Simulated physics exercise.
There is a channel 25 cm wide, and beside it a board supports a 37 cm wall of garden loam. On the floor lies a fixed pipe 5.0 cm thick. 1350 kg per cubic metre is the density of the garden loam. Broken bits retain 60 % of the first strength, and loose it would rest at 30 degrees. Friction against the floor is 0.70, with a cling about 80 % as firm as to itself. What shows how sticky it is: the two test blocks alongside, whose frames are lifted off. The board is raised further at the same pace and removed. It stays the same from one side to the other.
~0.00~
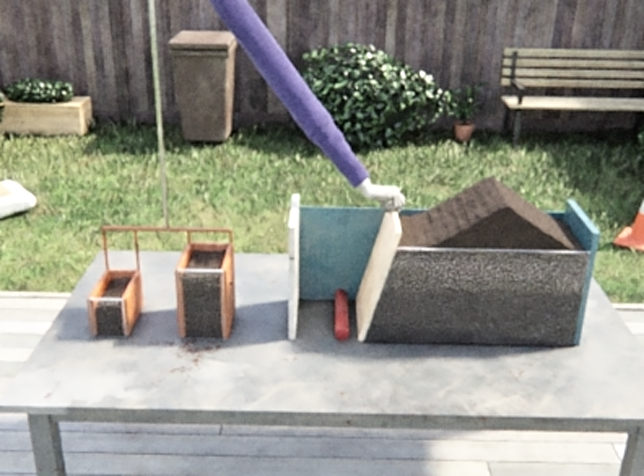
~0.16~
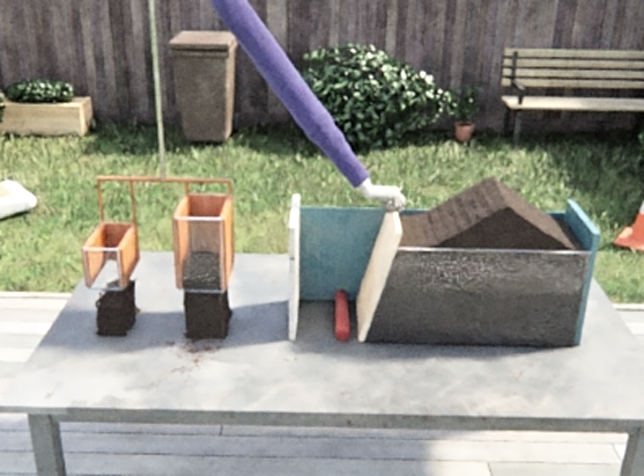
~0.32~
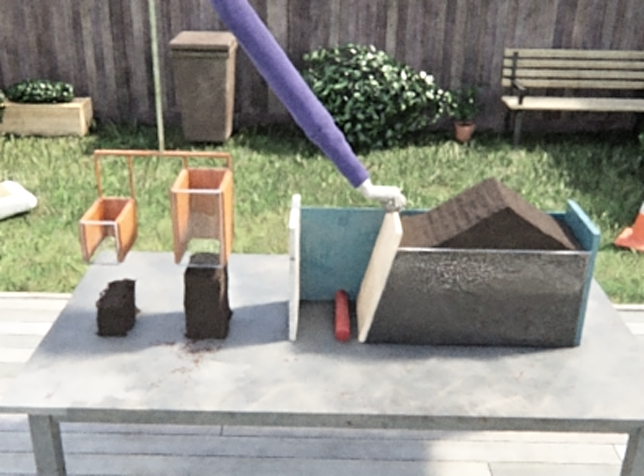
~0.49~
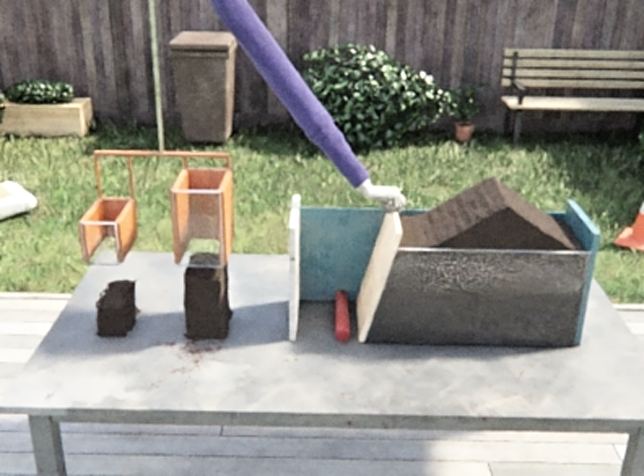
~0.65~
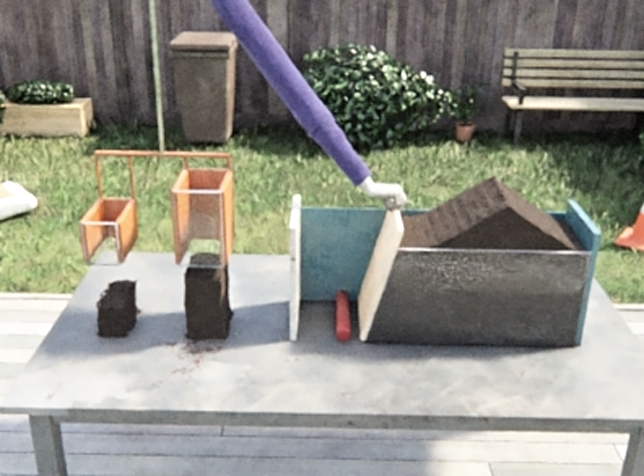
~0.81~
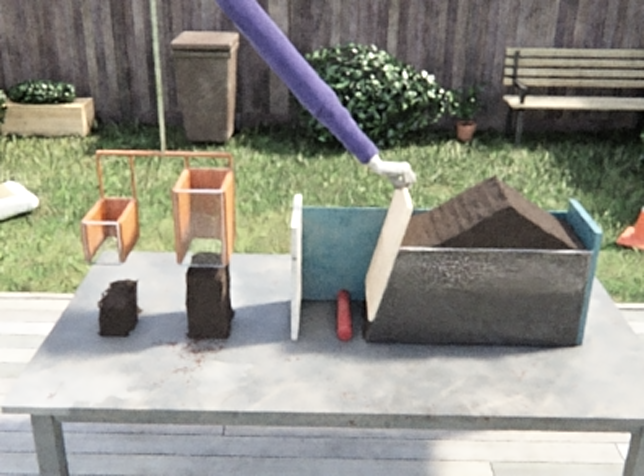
On a garden table, orange molds lift off two soil blocks, then a purple arm raises a board beside piled soil.
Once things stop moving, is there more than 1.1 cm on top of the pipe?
No.
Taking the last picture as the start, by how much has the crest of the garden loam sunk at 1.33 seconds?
0.0 cm.
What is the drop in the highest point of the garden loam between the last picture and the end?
About 0.0 cm.
By 1.05 s, the face still stands and nothing lies on the pipe.
By 1.33 s, the face still stands and nothing lies on the pipe.
By 1.61 s, the face still stands and nothing lies on the pipe.
By 1.88 s, the face still stands and nothing lies on the pipe.
By 1.93 s, at the end, the face still stands and nothing lies on the pipe.
